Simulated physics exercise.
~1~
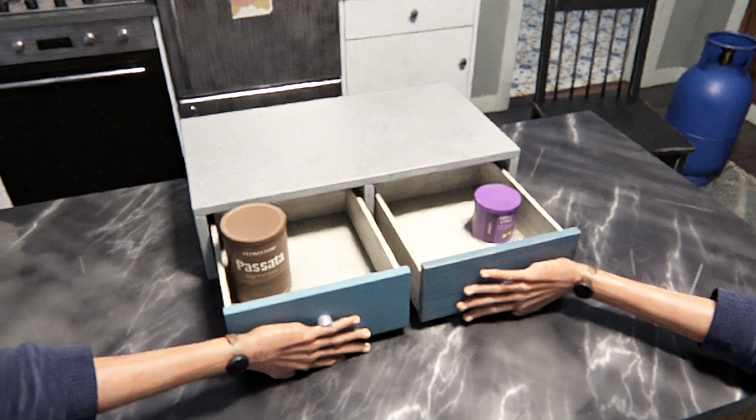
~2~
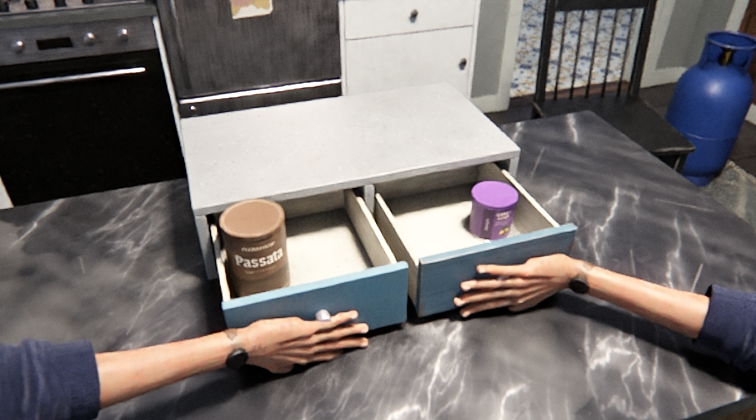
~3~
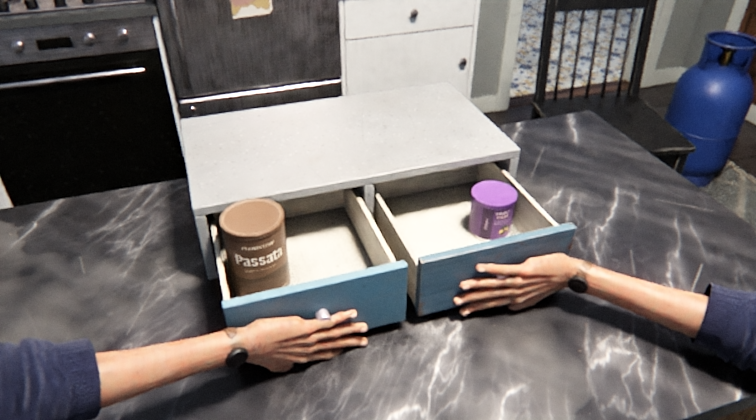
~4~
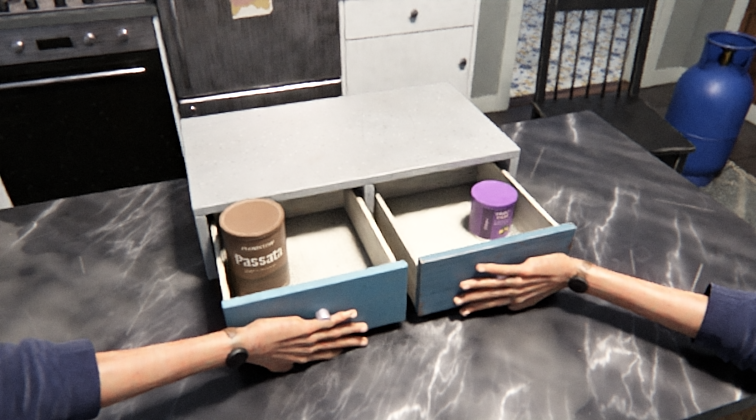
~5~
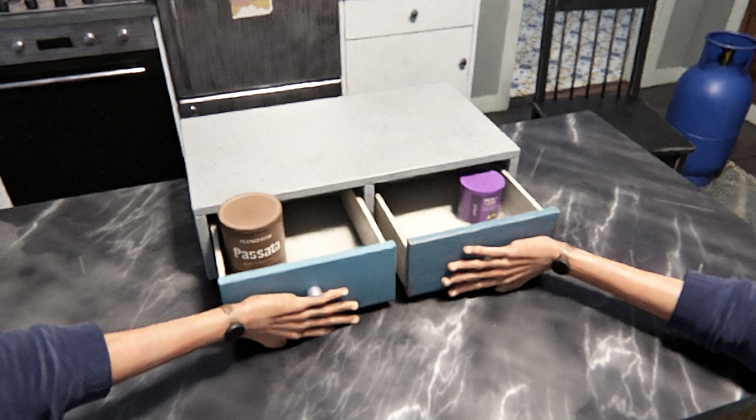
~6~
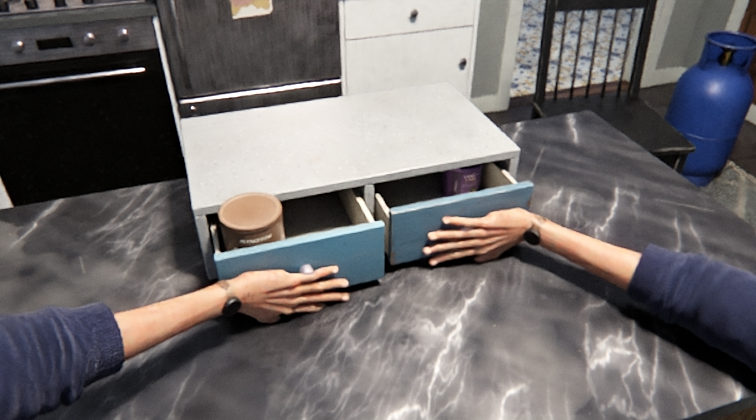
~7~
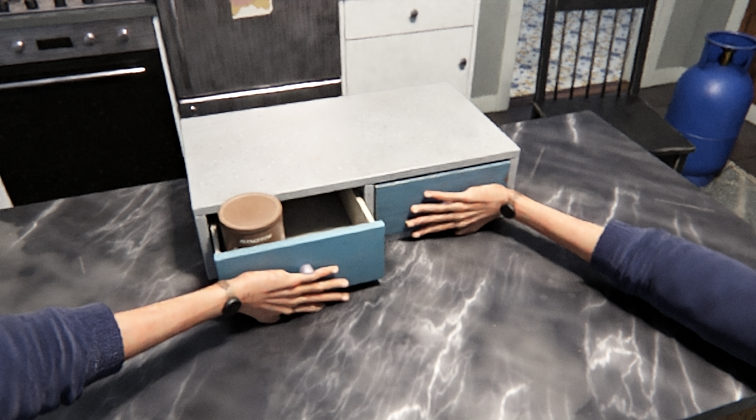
The footage shows two hands pushing in the blue drawers of a small chest, the left holding a brown Passata tub and the right a purple pot. Both slide inward together, then the left drawer stops partway, its tub still showing, while the right one closes fully.
